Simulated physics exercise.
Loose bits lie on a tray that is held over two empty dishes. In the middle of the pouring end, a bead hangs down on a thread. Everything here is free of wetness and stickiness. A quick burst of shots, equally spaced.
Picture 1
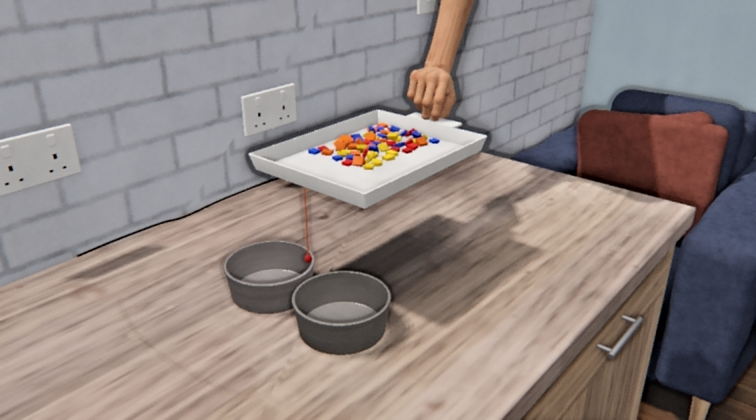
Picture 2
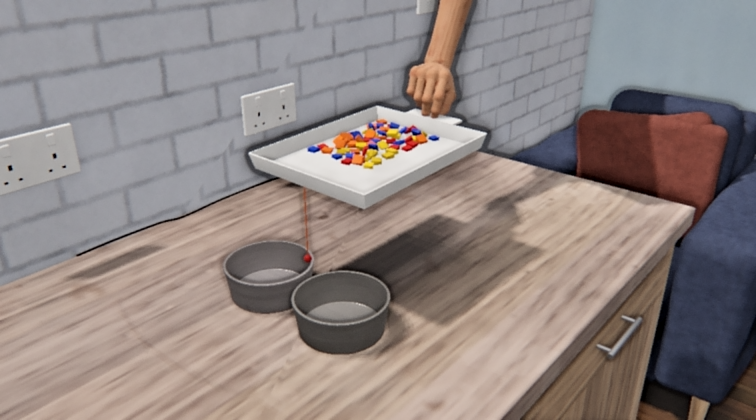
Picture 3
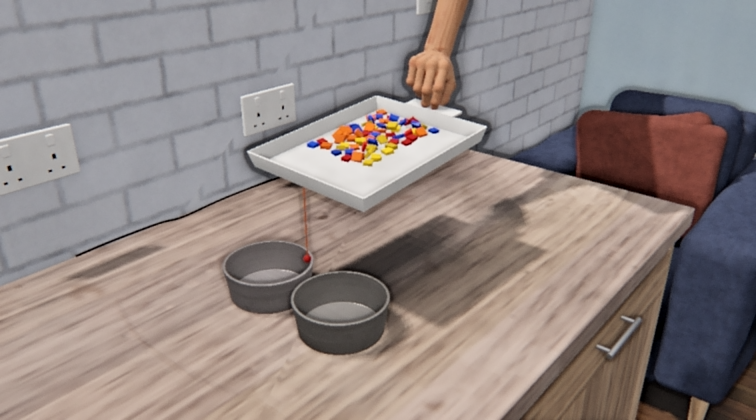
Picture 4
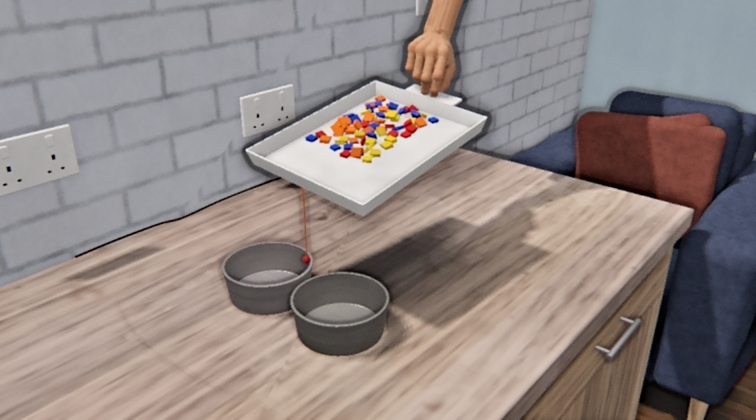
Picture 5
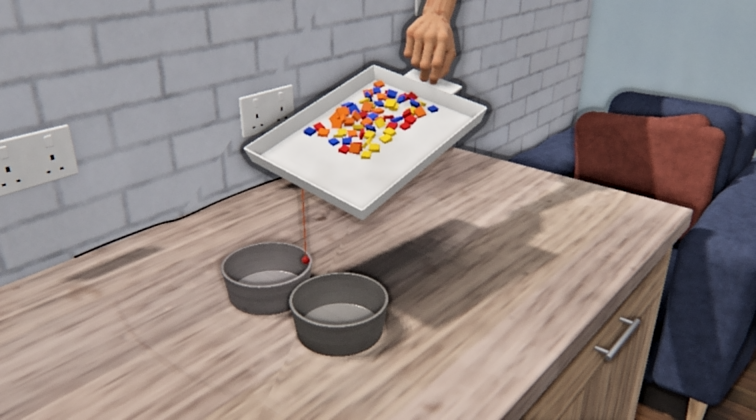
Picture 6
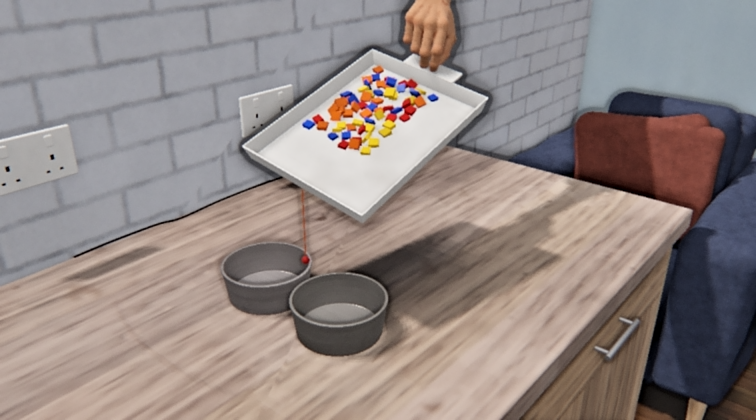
On a wooden kitchen counter, a hand raising the back of a white tray of colourful pieces, slanting it above two grey dishes.
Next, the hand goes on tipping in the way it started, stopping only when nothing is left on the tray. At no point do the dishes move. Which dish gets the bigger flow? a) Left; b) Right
Right (b).
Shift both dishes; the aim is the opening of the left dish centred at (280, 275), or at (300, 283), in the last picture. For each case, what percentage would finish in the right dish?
About 70 per cent first, then about 30 per cent.
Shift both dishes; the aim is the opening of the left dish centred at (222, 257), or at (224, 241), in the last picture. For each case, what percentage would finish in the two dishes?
Roughly 10 per cent, and 0 per cent.
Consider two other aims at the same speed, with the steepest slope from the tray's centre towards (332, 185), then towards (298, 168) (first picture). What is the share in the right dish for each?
In order, some 50 % and some 0 %.
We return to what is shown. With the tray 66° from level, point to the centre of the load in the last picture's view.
The load is centred around (355, 199).
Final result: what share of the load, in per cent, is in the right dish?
Result: Around 90 in a hundred.
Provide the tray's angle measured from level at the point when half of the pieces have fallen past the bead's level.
I'd say it is tilted about 90°.
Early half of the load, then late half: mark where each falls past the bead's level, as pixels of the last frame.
It goes through near (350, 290) first, then near (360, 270).
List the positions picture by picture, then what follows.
The first frame shows corners of the pouring end (255, 154) and (364, 191), level; middle of the load (375, 144), mosaic tiles; left dish (236, 292); right dish (308, 331); bead on its thread (308, 259).
The second frame shows corners of the pouring end (254, 153) and (364, 192), level; middle of the load (375, 142).
The third frame shows corners of the pouring end (253, 151) and (363, 195), tipped barely, lowest at the right corner; middle of the load (374, 135).
The fourth frame shows corners of the pouring end (252, 150) and (362, 201), tipped a little, lowest at the right corner; middle of the load (373, 127).
The fifth frame shows corners of the pouring end (250, 148) and (362, 206), tipped clearly, lowest at the right corner; middle of the load (372, 117).
The sixth frame shows corners of the pouring end (249, 146) and (361, 210), tipped clearly, lowest at the right corner; middle of the load (371, 108); left dish (234, 293); right dish (305, 332).
Just after the last frame, tray tipped steeply; almost all on the tray; about a tenth in the air.
A moment on, tray tipped past a quarter turn; roughly a quarter on the tray; roughly half in the right dish; about a tenth outside both; about a tenth in the air.
Further on, tray tipped past a quarter turn; almost all in the right dish; about a tenth outside both.
When it is over, tray tipped past a quarter turn; almost all in the right dish; not one in the left dish; about a tenth outside both.
